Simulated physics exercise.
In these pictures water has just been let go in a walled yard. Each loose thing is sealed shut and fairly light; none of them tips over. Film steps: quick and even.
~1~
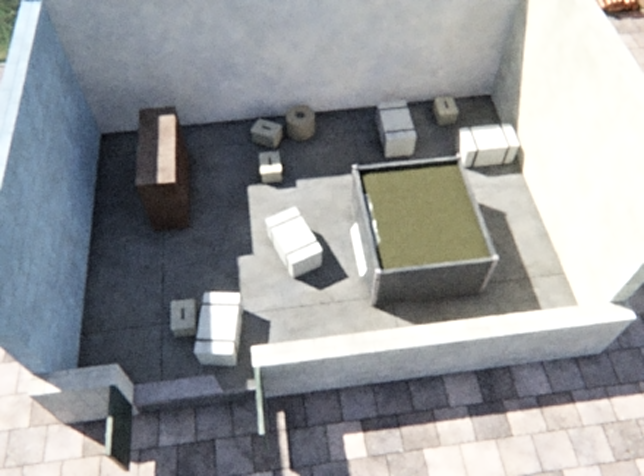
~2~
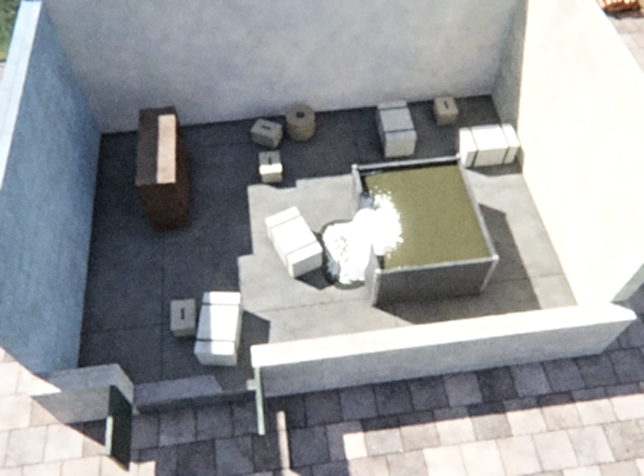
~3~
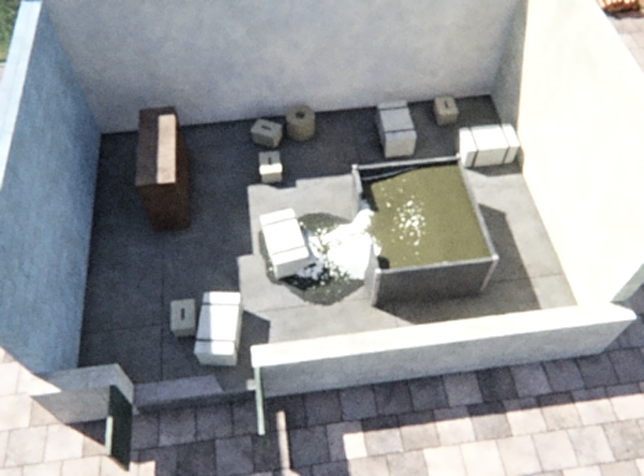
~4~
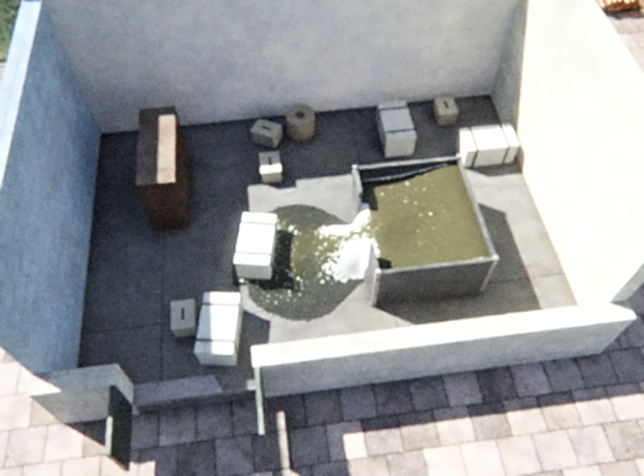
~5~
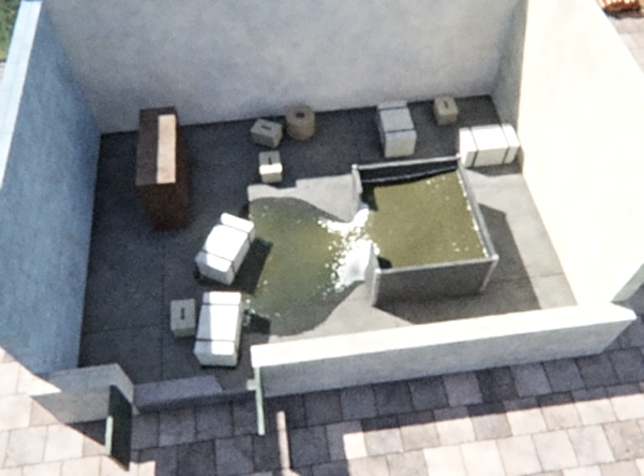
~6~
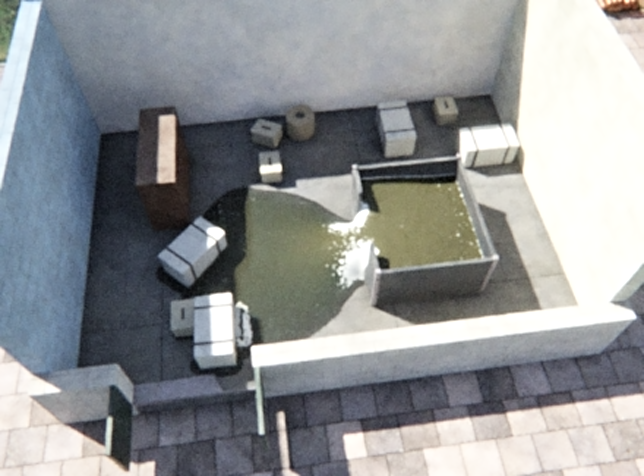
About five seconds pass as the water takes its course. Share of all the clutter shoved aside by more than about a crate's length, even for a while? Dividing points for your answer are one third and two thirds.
Answer: A share between one and two thirds.
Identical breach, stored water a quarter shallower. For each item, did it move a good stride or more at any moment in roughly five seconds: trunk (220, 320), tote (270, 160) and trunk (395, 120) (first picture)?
In the order asked: Over that distance, below that distance and below that distance.
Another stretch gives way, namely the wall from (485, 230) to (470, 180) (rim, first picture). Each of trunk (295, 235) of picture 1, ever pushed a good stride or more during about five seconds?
Looking at how things go, I'd say it stopped short.
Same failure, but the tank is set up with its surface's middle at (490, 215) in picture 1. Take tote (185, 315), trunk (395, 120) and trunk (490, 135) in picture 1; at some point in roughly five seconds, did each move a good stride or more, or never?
Taking them in order, went past that, fell short, fell short.
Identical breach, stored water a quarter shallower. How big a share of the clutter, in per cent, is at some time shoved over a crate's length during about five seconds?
Something like 30 in a hundred of them.
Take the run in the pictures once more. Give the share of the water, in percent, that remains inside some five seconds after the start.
84 %.
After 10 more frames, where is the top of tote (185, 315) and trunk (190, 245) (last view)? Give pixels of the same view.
Expect them at roughly (98, 355) and roughly (112, 255).
A moment on, 2 of 10 are well off their spots; 0 afloat.
Next, 3 of 10 are well off their spots; 1 afloat.
Later, 3 of 10 are well off their spots; 5 afloat.
In the end, 5 of 10 are well off their spots, and 5 have been at some point; 4 afloat.
